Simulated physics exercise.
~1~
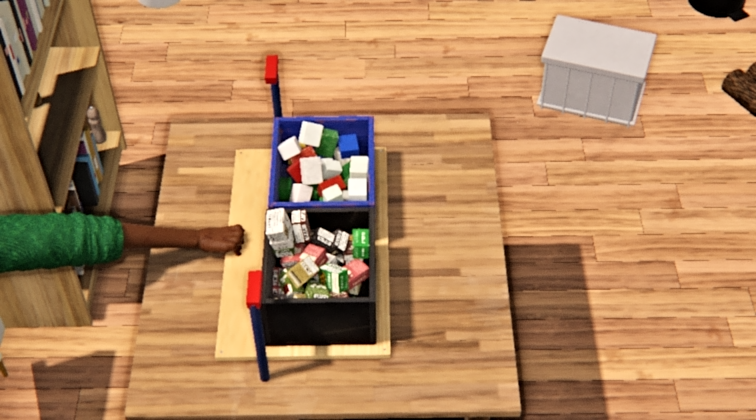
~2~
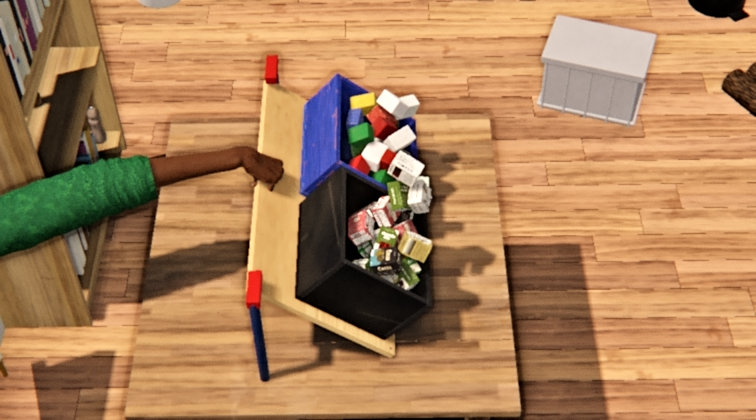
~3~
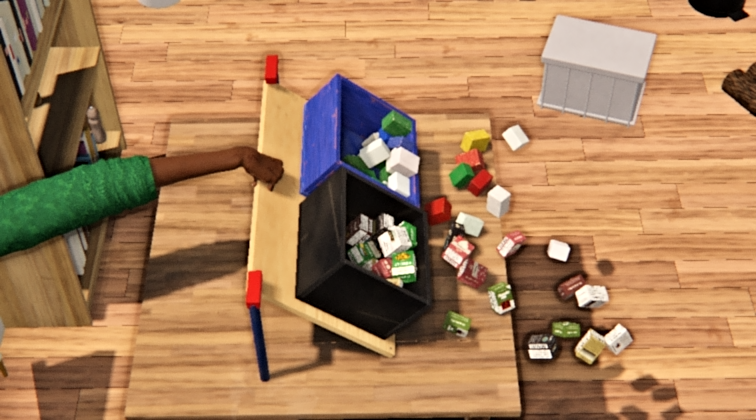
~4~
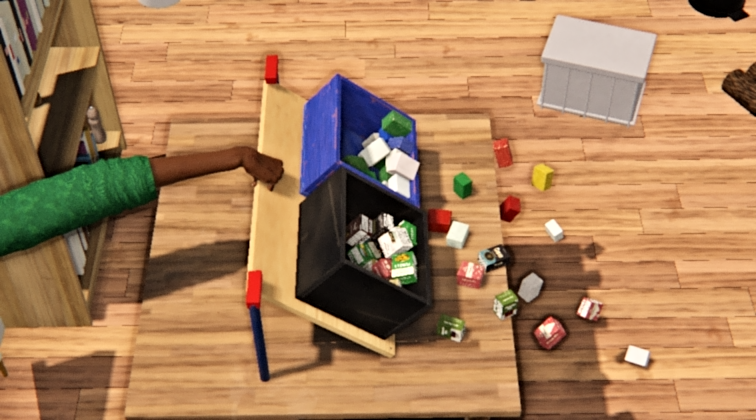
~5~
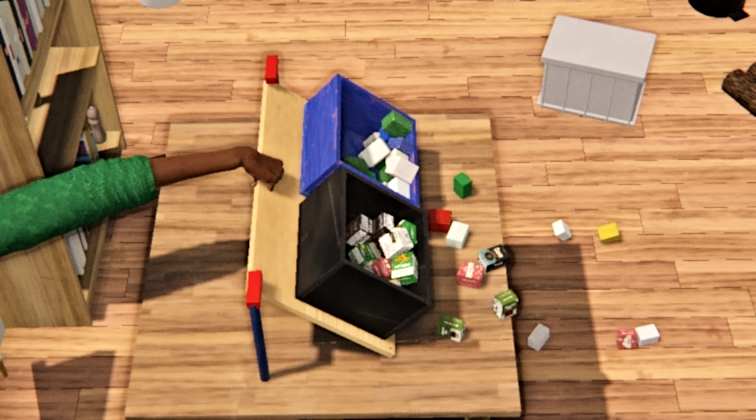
On a wooden table beside a bookshelf, a green-sleeved arm tipped up a board holding a blue tray of toy bricks and a black tray of small cartons, and pieces spilled rightward across the table and beyond, though both trays stayed partly filled.
